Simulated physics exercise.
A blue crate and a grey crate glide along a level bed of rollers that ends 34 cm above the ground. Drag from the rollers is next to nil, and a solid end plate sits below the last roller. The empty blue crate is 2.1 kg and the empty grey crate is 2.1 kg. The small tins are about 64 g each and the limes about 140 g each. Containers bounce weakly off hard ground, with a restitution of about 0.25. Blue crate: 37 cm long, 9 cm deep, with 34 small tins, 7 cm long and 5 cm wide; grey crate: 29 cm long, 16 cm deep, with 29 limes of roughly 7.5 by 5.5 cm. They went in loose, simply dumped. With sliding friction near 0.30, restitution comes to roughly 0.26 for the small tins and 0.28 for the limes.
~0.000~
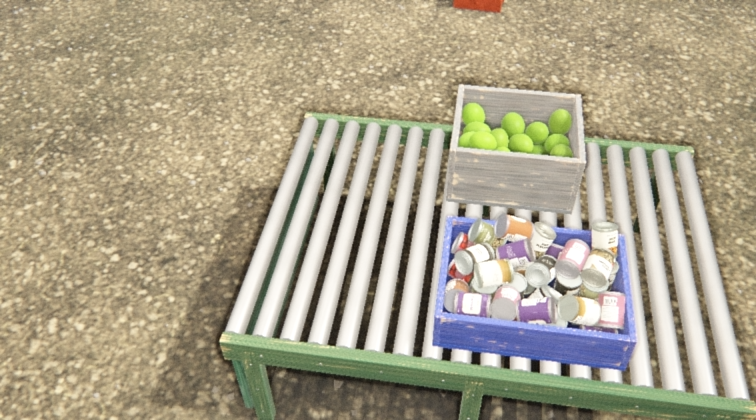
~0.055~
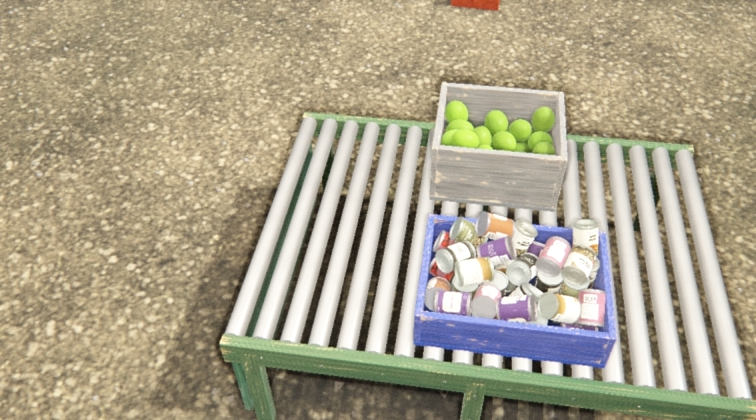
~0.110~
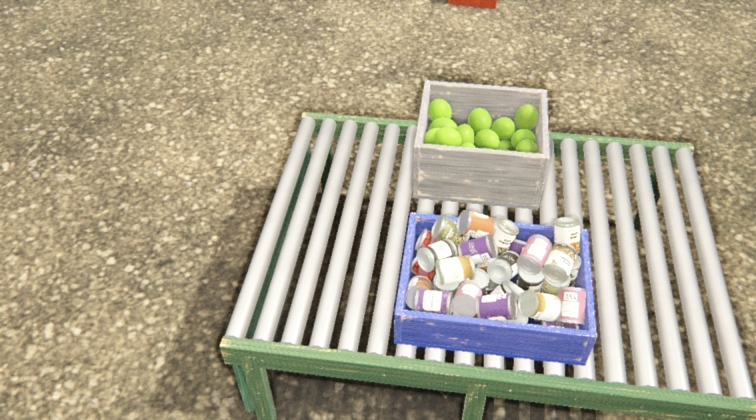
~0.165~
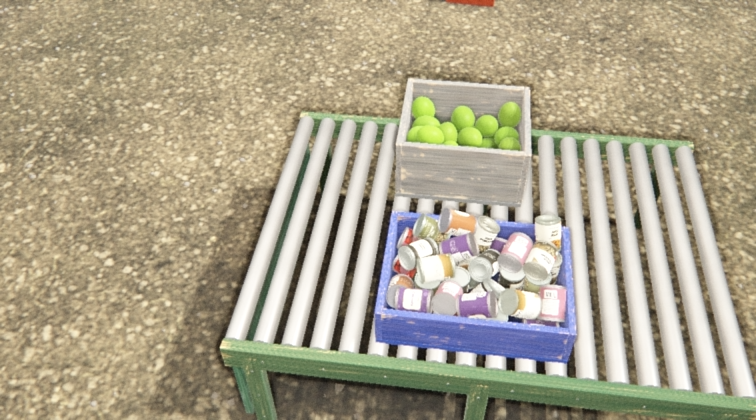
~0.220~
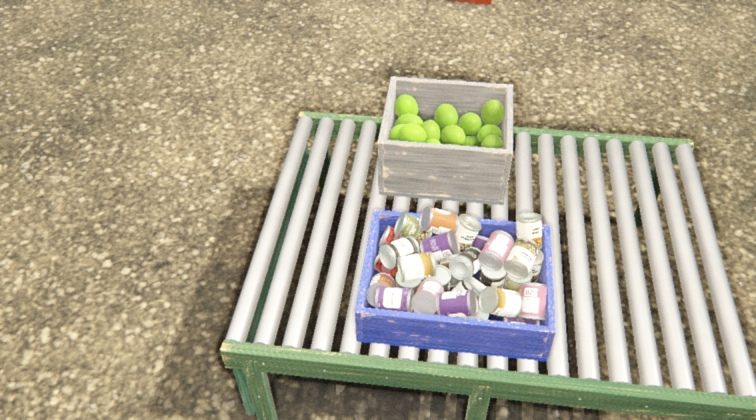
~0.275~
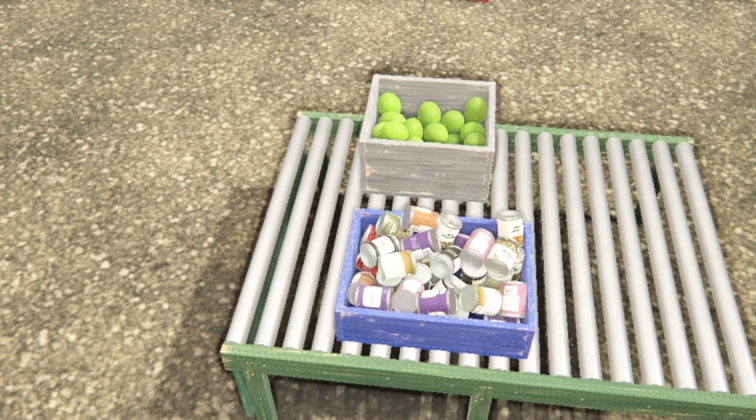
To begin with, a grey crate of limes and a blue crate heaped with small tins sit toward the right of a green-framed roller bed, the grey one behind. Both glide steadily left together a modest distance across the rollers, their loose contents staying inside.
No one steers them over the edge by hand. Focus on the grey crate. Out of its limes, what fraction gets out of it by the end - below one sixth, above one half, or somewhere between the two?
By the end, above one half of them are out.
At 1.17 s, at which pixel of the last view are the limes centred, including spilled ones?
Near (192, 191).
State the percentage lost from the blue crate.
Blue crate: 10%.
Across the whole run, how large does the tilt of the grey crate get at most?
90 degrees.
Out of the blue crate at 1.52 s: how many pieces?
About, blue crate: 5.
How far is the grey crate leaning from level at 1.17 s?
It's tilted around 60°.
After 0.55 s, the overhang begins.
After 0.97 s, the blue crate leans 8° with 0 of 34 out and the grey crate leans 25° with 0 of 29 out.
After 1.17 s, the blue crate leans 42° with 2 of 34 out and the grey crate leans 58° with 0 of 29 out.
After 1.52 s, the blue crate is level with 5 of 34 out and the grey crate has gone over with 6 of 29 out.
When it is over (at 2.13 s), the blue crate is level with 5 of 34 out and the grey crate has gone over with 18 of 29 out. Asked share, 18 of 29, 62 per cent.
